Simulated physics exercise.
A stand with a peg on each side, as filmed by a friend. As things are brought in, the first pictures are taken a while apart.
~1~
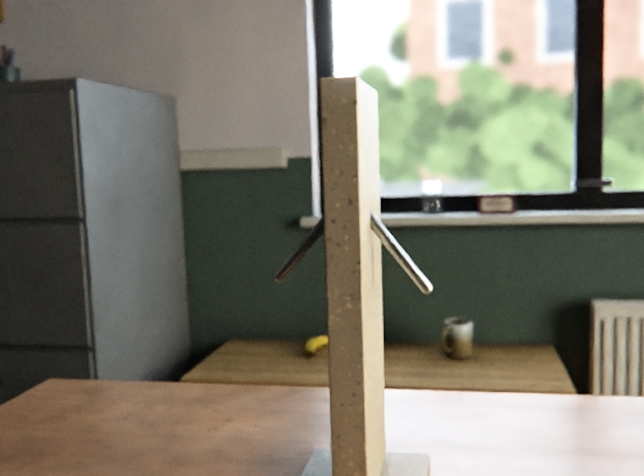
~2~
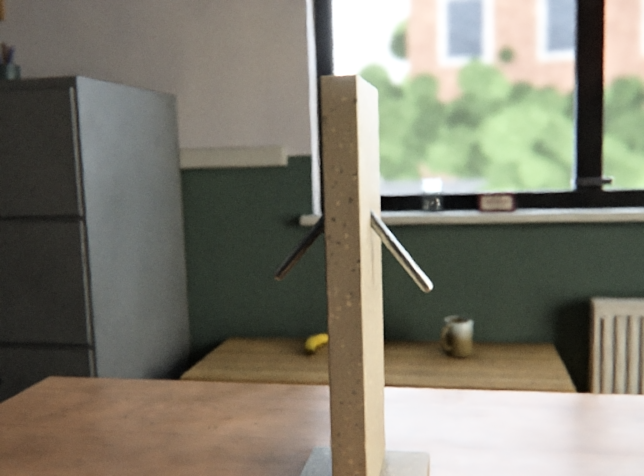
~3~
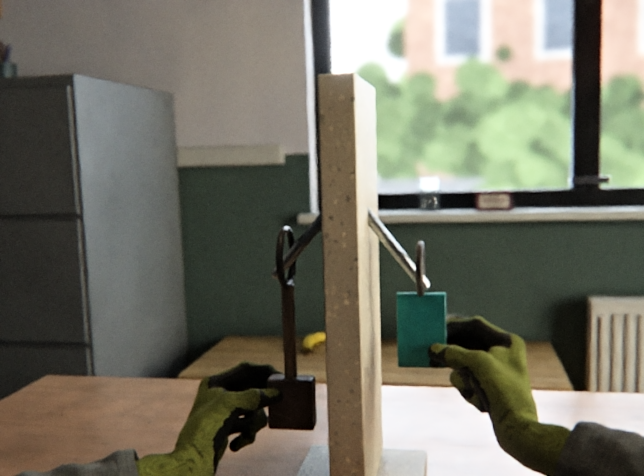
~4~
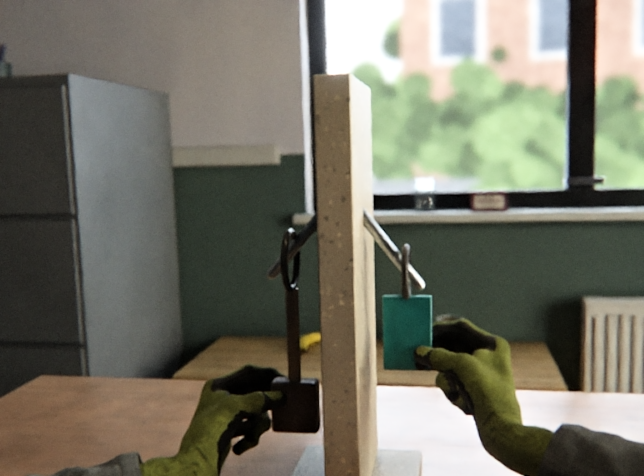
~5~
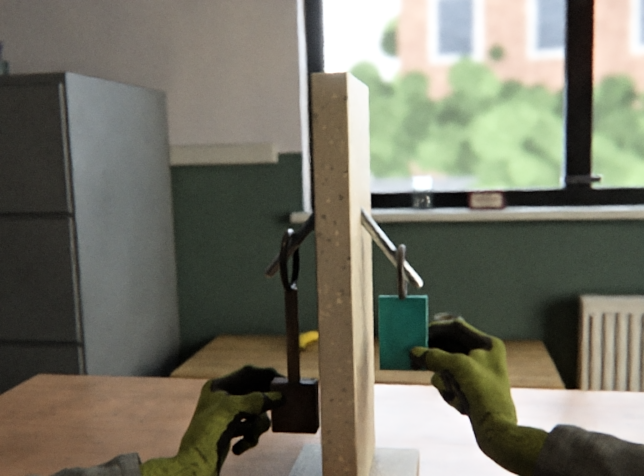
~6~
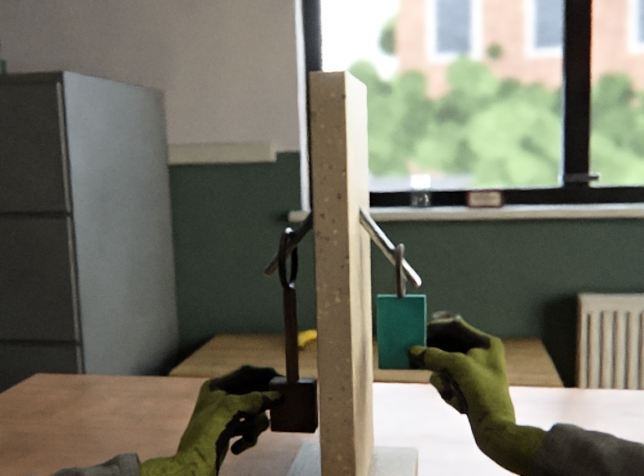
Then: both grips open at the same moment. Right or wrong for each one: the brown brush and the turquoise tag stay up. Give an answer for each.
Judgement: The brown brush wrong; the turquoise tag wrong.
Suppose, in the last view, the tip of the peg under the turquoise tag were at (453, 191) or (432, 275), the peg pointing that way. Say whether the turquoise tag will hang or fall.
Taking the tries in order, the turquoise tag is held, then it is not held.
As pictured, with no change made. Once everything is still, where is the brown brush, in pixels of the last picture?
(166, 466).
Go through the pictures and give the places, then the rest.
The first frame shows peg stand (353, 296).
The second frame shows peg stand (353, 294).
The third frame shows still on the way; brown brush (289, 328); peg stand (351, 292).
The fourth frame shows still on the way; turquoise tag (407, 307); peg stand (346, 293).
The fifth frame shows still on the way; brown brush (292, 331); peg stand (343, 291).
The sixth frame shows in place, still held; brown brush (291, 330); turquoise tag (401, 306); peg stand (342, 290).
Then, 0.18 s past the last view, brown brush leaning 15° off how it started near (274, 375); turquoise tag in the air near (422, 375).
Then, 0.36 s past the last view, brown brush come down near (244, 384); turquoise tag come down near (500, 472).
Then, 0.50 s past the last view, brown brush in the air near (193, 428); turquoise tag come down.
Finally, the brown brush falls off, near (166, 466); the turquoise tag falls off.
